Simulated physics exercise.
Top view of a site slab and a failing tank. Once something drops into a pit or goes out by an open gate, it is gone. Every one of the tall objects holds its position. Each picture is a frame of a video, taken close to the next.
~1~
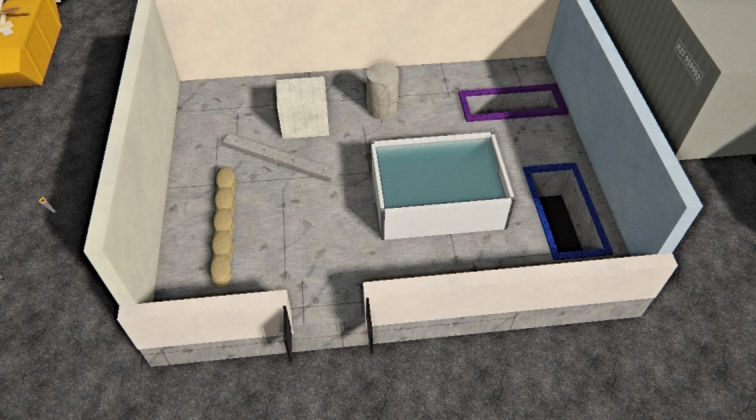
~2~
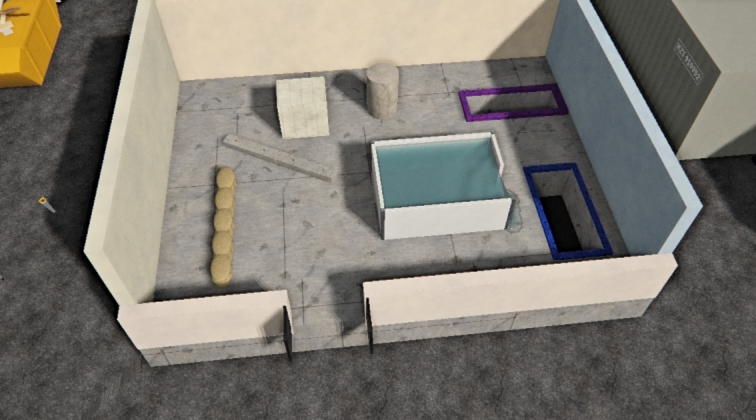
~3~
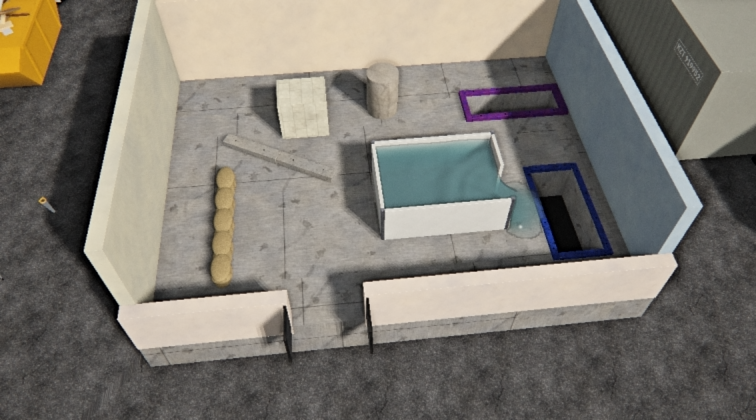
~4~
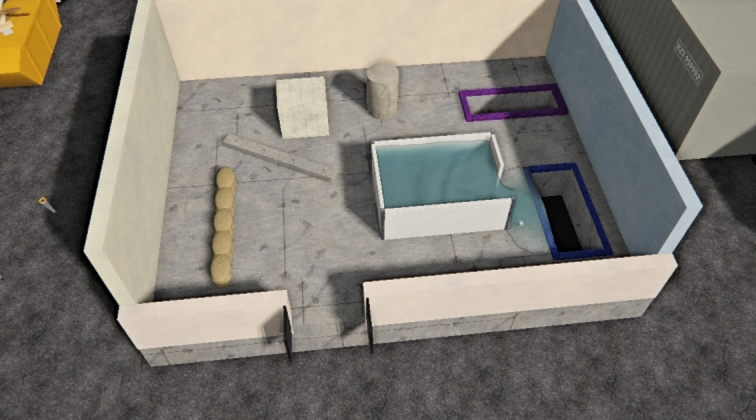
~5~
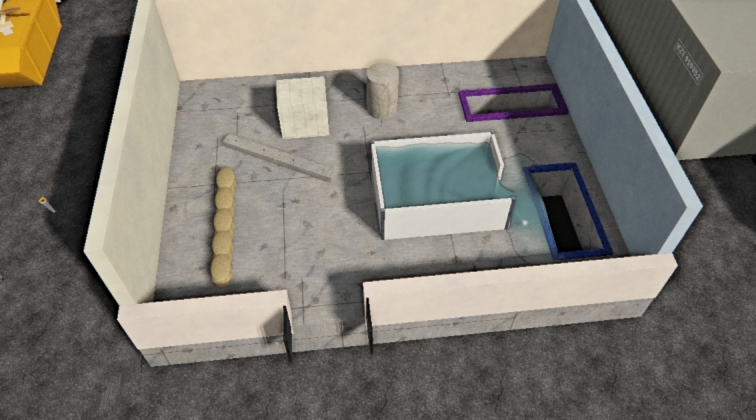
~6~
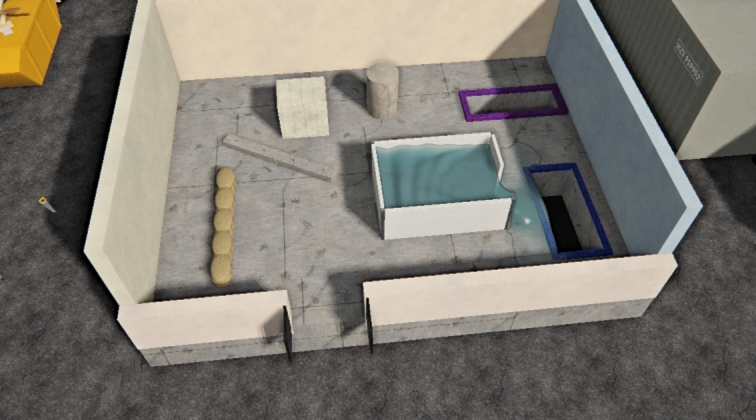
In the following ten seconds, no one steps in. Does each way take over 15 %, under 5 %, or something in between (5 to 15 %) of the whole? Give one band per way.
Result: Gate: The bottom band; blue pit: The top band; purple pit: The bottom band.
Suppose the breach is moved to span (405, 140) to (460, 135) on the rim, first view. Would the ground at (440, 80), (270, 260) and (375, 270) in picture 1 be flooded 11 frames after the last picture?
First spot submerged, second spot spared, third spot spared.
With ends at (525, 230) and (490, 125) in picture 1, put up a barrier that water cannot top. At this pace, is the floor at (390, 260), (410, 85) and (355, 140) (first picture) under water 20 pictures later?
As listed: Wet, under water, not flooded.
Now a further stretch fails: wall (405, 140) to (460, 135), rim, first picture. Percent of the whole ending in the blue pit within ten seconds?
I'd estimate the blue pit takes around 0 percent.
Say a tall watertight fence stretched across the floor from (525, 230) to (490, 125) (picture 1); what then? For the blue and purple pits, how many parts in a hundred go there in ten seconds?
I'd say blue collects roughly 2 % while purple collects roughly 4 %.
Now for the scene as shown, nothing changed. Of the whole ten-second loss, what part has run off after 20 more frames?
Roughly 65 percent.
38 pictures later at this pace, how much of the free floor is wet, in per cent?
It comes to roughly 15 in a hundred.
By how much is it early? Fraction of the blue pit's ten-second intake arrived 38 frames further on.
About 85 %.
A moment on, water covers 5 % of the floor; the gate 0 %, the blue pit 20 %, the purple pit 0 %.
Next, water covers 5 % of the floor; the gate 0 %, the blue pit 34 %, the purple pit 0 %.
Then, water covers 10 % of the floor; the gate 0 %, the blue pit 48 %, the purple pit 0 %.
Later, water covers 15 % of the floor; the gate 0 %, the blue pit 63 %, the purple pit 0 %.
In the end, water covers 25 % of the floor; the gate 0 %, the blue pit 72 %, the purple pit 0 %.
